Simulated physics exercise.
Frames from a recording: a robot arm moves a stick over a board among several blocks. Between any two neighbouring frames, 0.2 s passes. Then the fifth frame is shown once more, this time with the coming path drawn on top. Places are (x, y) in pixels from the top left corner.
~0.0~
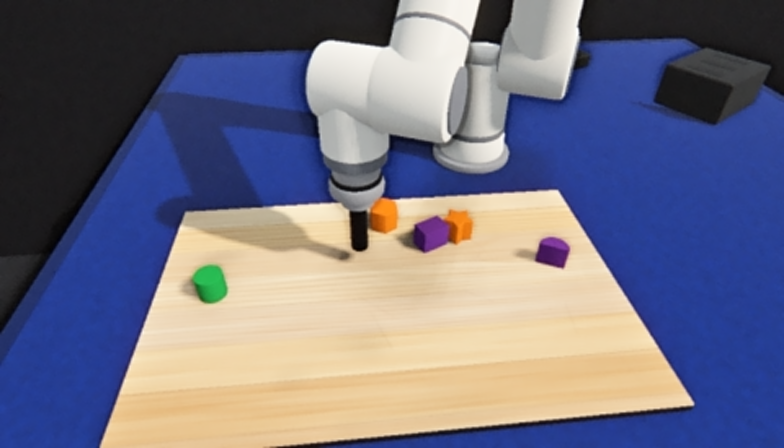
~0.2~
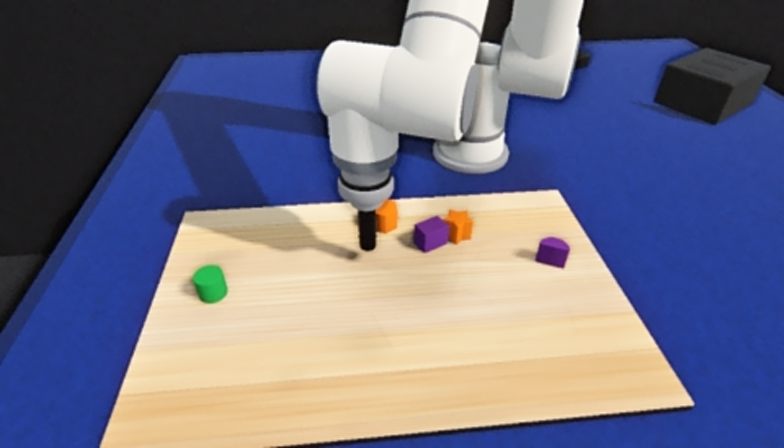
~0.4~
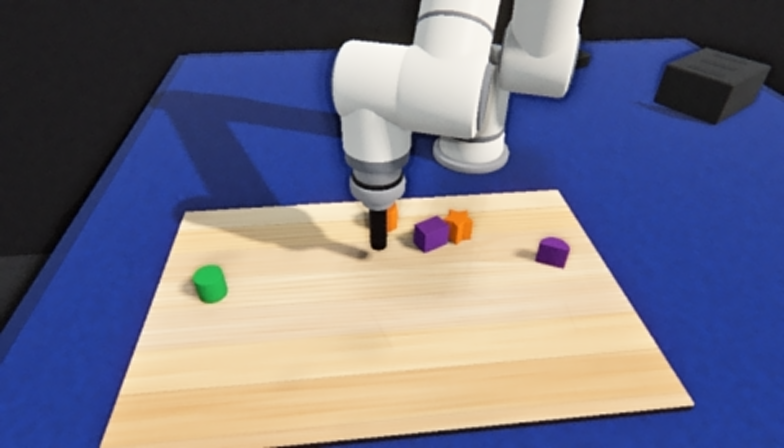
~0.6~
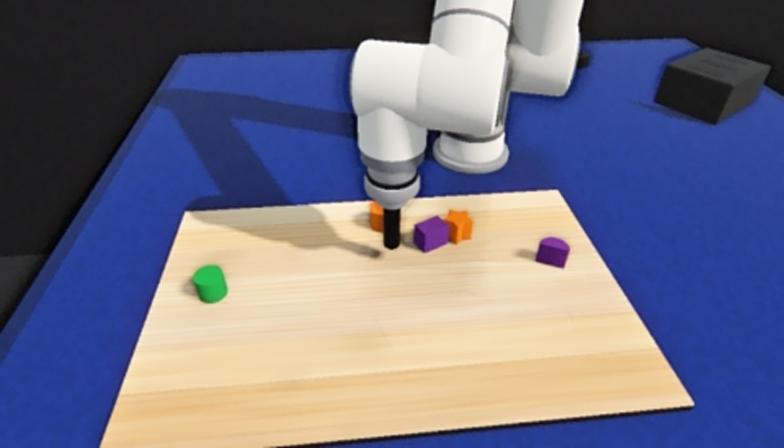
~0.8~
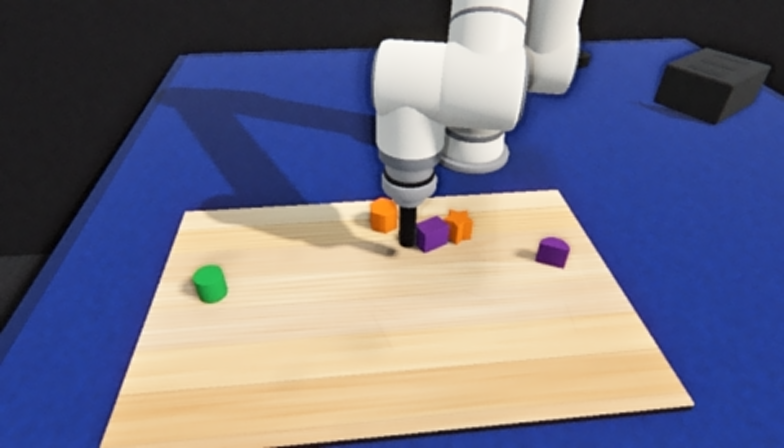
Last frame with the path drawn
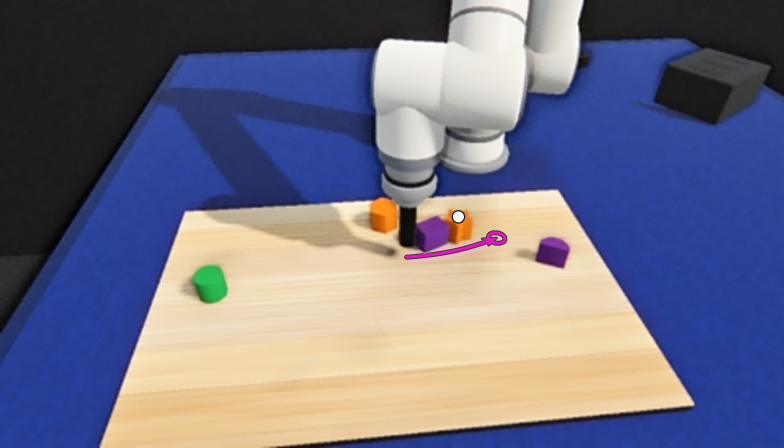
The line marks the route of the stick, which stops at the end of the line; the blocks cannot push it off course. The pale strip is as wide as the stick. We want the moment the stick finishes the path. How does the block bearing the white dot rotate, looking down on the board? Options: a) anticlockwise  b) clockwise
My pick is b.
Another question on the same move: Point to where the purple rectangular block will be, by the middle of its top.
Its top middle is near (444, 219).
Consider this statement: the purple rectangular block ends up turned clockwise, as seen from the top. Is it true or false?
My answer: False.
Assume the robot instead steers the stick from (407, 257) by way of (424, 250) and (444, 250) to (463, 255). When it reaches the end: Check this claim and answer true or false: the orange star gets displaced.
The statement is correct.
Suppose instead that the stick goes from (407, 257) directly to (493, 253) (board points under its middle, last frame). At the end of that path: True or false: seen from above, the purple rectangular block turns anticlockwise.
True
The line goes from (407, 257) over (455, 251) to (497, 238); the dot is on the orange star.
What follows on the original path. One third of the way, stick at (441, 240); purple rectangular block at (441, 220), turned 50° anticlockwise; orange star at (462, 212), turned 35° clockwise.
Two thirds of the way, stick at (472, 233); purple rectangular block at (444, 219), turned 75° anticlockwise; orange star at (463, 211), turned 30° clockwise.
At the end, stick at (499, 224); orange hexagon unmoved; purple rectangular block at (444, 219), turned 75° anticlockwise; orange star at (463, 211), turned 30° clockwise.
